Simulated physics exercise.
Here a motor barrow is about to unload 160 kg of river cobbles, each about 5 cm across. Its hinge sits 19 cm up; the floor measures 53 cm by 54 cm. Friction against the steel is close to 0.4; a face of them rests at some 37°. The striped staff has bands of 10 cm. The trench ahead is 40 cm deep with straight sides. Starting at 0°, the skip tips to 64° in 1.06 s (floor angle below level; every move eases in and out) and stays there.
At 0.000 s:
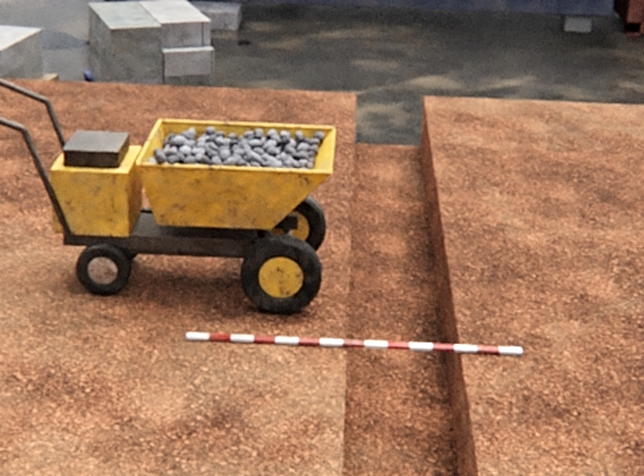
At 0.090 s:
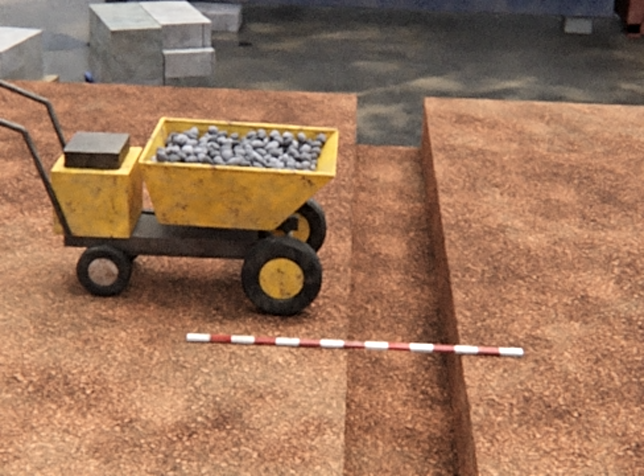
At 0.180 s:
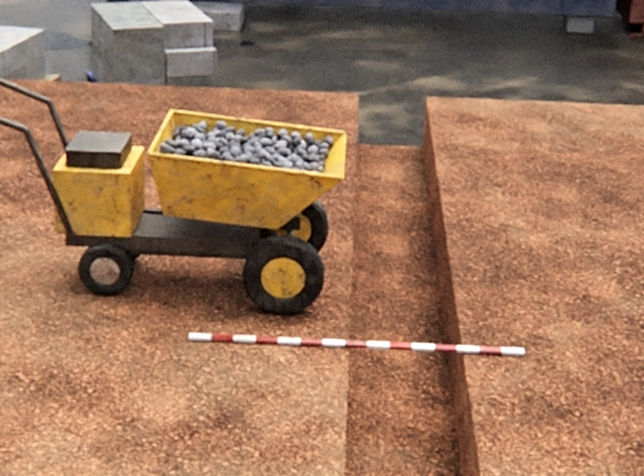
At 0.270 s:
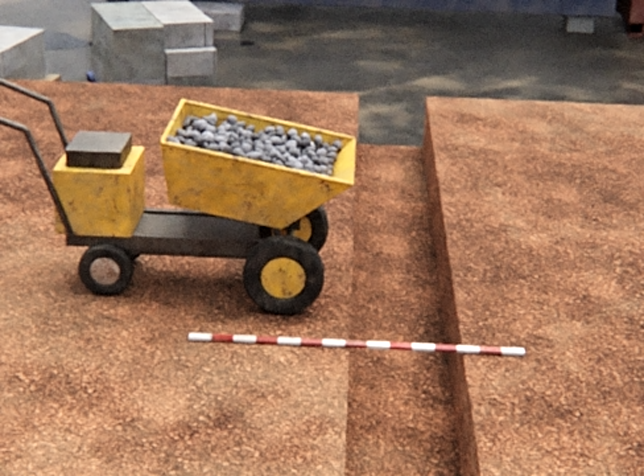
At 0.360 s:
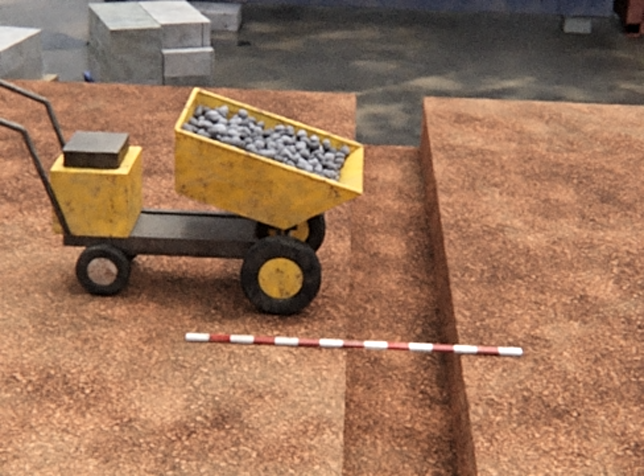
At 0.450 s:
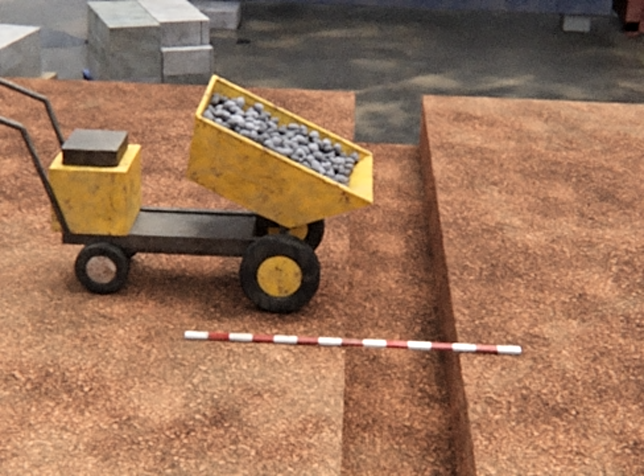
On bare reddish-brown ground beside a trench, a yellow motor barrow's skip of grey cobbles is tilting steadily down towards the right.
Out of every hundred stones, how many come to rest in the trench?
Some 76 per cent of it.
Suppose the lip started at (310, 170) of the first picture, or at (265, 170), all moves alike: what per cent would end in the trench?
About 95 and 100 per cent.
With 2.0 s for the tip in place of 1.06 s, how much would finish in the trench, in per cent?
In that case some 85 per cent.
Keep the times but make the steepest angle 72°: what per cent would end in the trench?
In that case some 75 per cent.
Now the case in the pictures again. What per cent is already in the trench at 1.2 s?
About 20 per cent by then.
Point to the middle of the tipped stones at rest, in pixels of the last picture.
Around (425, 345).
After 0.8 s the floor is at 54°; 100 % in the skip; the foremost stones are at (390, 219).
After 1.2 s the floor is at 64°; 74 % in the skip, 21 % in the trench, 5 % past the trench; the foremost stones are at (482, 303).
After 1.5 s the floor is at 64°; 39 % in the skip, 38 % in the trench, 23 % past the trench; the foremost stones are at (580, 299).
After 3.5 s the floor is at 64°; 0 % in the skip, 76 % in the trench, 24 % past the trench; the foremost stones are past the picture's edge.
